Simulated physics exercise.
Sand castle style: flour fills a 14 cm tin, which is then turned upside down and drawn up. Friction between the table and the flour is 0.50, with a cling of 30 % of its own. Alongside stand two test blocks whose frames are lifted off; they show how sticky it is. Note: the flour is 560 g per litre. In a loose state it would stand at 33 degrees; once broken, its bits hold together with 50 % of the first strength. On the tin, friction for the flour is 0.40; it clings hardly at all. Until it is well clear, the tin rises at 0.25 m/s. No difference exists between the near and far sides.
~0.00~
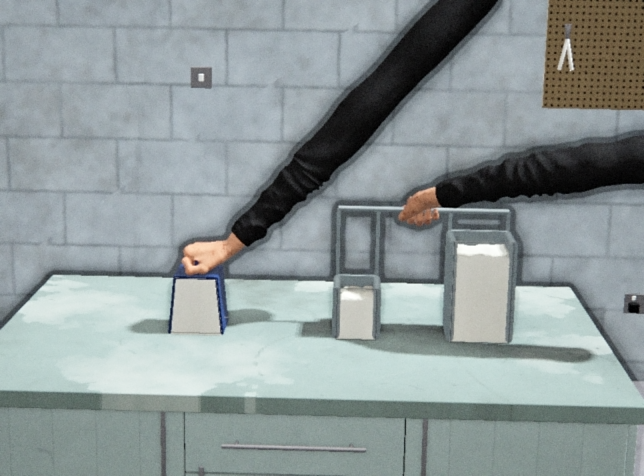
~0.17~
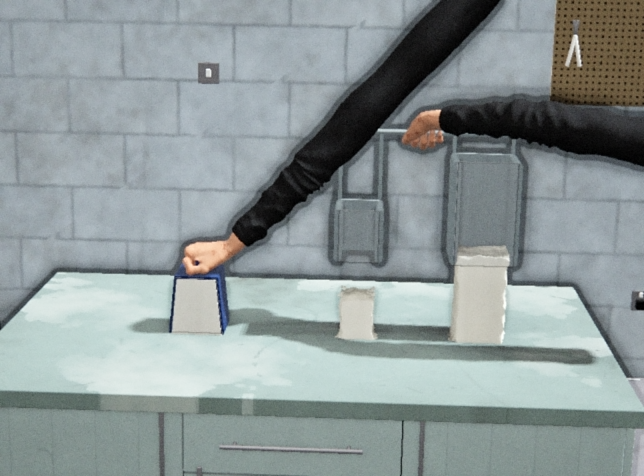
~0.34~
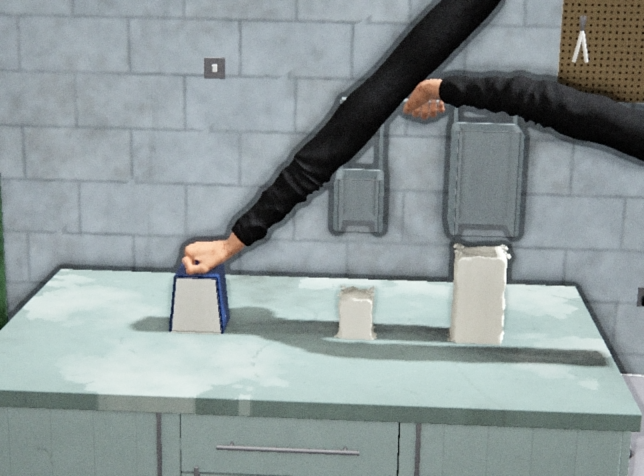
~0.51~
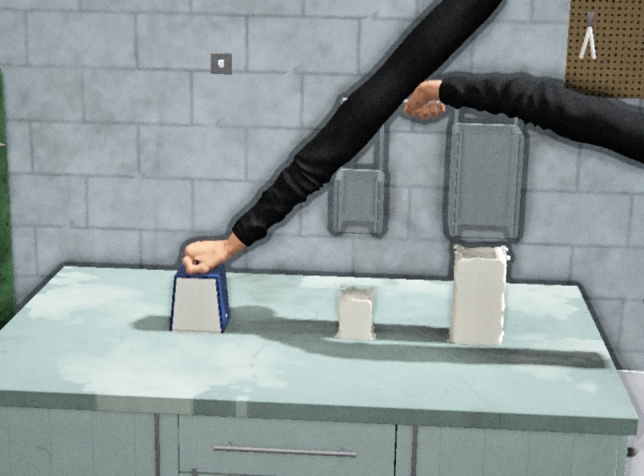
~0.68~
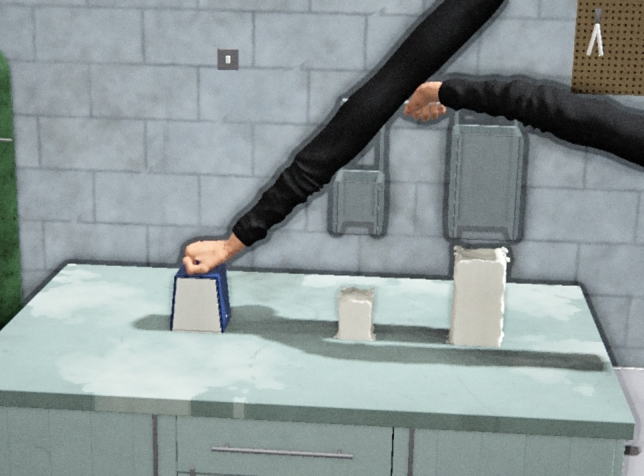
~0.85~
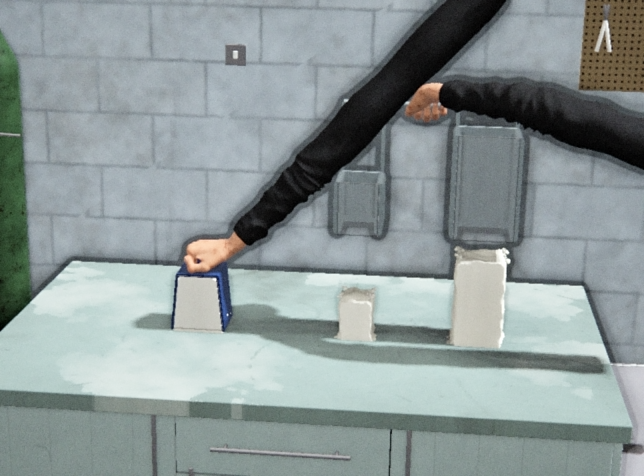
In this clip, a hand on the right lifts two clear casings off a short and a tall block of white flour and holds them raised, while another hand stays on a blue-edged tin at left, which barely moves.
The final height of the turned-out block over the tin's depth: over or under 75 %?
Final block height relative to tin depth: Exceeds 75 %.
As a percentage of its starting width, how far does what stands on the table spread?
I'd put it at some 90 %.
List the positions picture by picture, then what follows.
The first picture shows top corner of the tin at (176, 279), not yet moved; crest of the flour at (212, 281); block heights 11 cm, 23 cm (left to right).
The second picture shows top corner of the tin at (177, 279), not yet moved; crest of the flour at (212, 281); block heights 11 cm, 23 cm (left to right).
The third picture shows top corner of the tin at (177, 278), not yet moved; crest of the flour at (212, 280); block heights 11 cm, 23 cm (left to right).
The fourth picture shows top corner of the tin at (177, 278), not yet moved; crest of the flour at (212, 280); block heights 11 cm, 23 cm (left to right).
The fifth picture shows top corner of the tin at (177, 278), not yet moved; crest of the flour at (212, 280); block heights 11 cm, 23 cm (left to right).
The sixth picture shows top corner of the tin at (178, 277), moved 3 mm; crest of the flour at (213, 280); block heights 11 cm, 23 cm (left to right).
After 1.16 s, the tin is up by 7.7 cm.
After 1.53 s, the tin is up by 17 cm; what stands on the table is 99 % of the tin's depth.
After 1.89 s, the tin is up by 26 cm; what stands on the table is 99 % of the tin's depth.
After 2.26 s, the tin is up by 26 cm; what stands on the table is 99 % of the tin's depth.
After 2.36 s, the tin is up by 26 cm; what stands on the table is 99 % of the tin's depth.
